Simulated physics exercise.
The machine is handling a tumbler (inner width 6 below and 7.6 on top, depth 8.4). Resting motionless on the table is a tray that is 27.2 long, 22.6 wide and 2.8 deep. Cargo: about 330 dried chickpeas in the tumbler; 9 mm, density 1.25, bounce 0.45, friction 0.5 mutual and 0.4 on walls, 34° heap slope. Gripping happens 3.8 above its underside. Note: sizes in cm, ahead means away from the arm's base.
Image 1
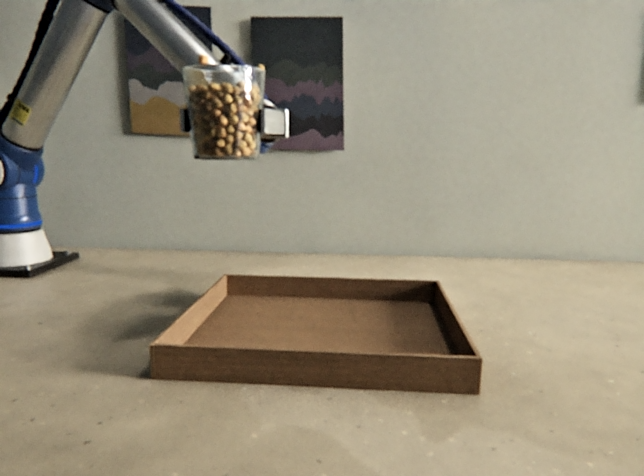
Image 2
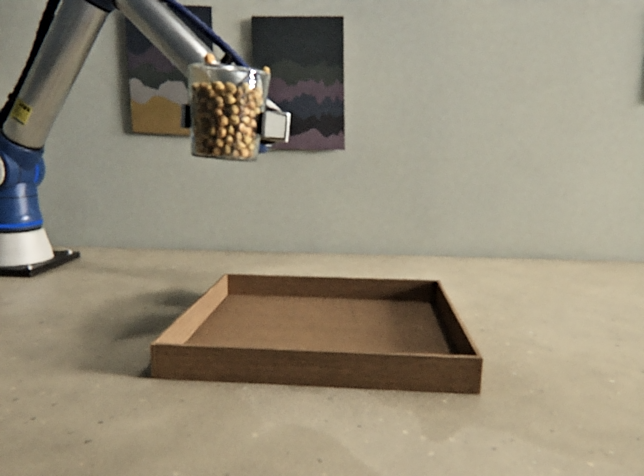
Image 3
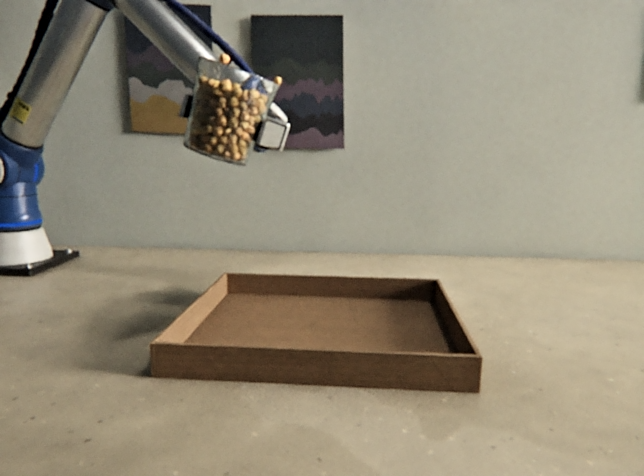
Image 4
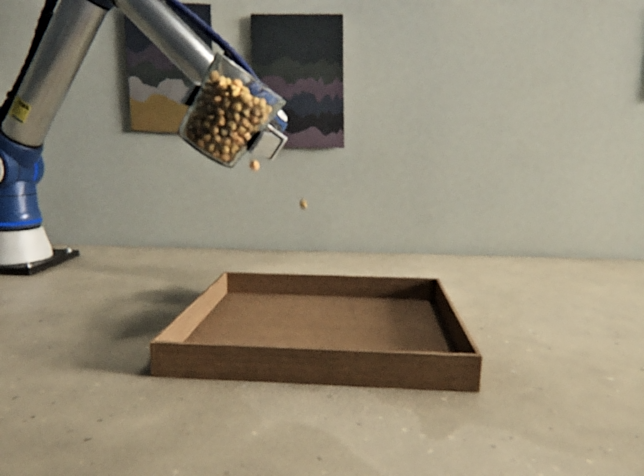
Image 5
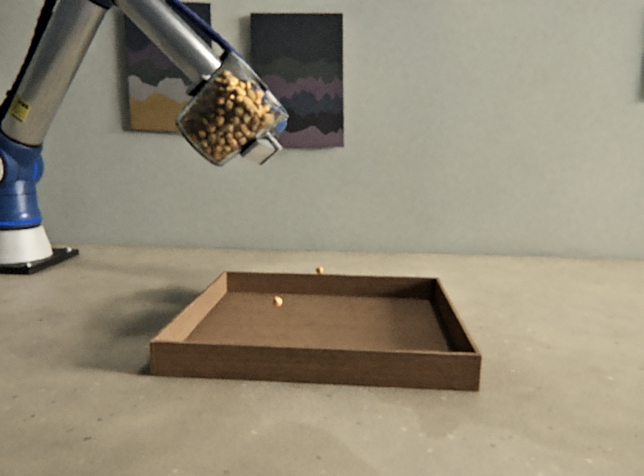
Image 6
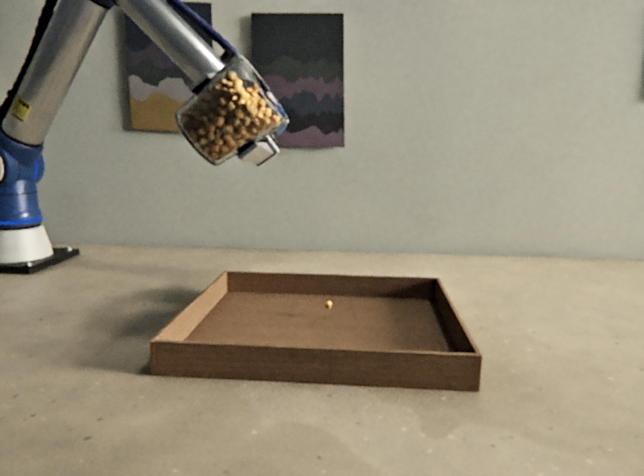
A silver and blue robot arm at the upper left slowly tilts a clear tumbler of tan chickpeas forward to the right, while the camera stays still. A shallow brown wooden tray rests on a grey-beige tabletop below, seen from the front and slightly above, with dark patterned panels on the pale wall behind. As the tilt steepens, two chickpeas drop out and land in the tray, and the tumbler leans slightly further.
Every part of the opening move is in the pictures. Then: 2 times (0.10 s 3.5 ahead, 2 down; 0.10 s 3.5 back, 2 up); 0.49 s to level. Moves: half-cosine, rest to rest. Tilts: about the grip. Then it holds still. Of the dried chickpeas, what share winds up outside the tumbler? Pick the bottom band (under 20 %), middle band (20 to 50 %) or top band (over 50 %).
Bottom band.
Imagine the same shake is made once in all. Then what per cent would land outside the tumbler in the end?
Result: Approximately 10 per cent.
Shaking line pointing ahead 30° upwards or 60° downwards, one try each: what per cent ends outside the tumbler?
First try about 50 %, second try about 5 %.
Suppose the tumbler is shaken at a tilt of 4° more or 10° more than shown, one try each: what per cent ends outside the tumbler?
About 20 and 30 %.
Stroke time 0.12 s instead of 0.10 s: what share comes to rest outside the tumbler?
It would come to around 10 %.
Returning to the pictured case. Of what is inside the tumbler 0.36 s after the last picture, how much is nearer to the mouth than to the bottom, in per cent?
My estimate is near 50 per cent.
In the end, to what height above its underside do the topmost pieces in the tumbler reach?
The top sits some 8.5 cm up.
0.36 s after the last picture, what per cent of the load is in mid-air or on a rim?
That comes to about 4 per cent, more or less.
Then, 0.36 s later, tilted 54° forward, highest piece 24 above the table; 297 in the tumbler, 21 in the tray, 12 in flight or on a rim.
Then, 0.71 s later, tilted 16° forward, highest piece 26 above the table; 285 in the tumbler, 41 in the tray, 3 on the table or floor, 1 in flight or on a rim.
Then, 1.09 s later, level, highest piece 27 above the table; 285 in the tumbler, 41 in the tray, 4 on the table or floor.
Then, 2.14 s later, level, highest piece 27 above the table; 285 in the tumbler, 41 in the tray, 4 on the table or floor.
At rest, 285 in the tumbler, 41 in the tray, 4 on the table or floor. That is 14 % outside the tumbler.
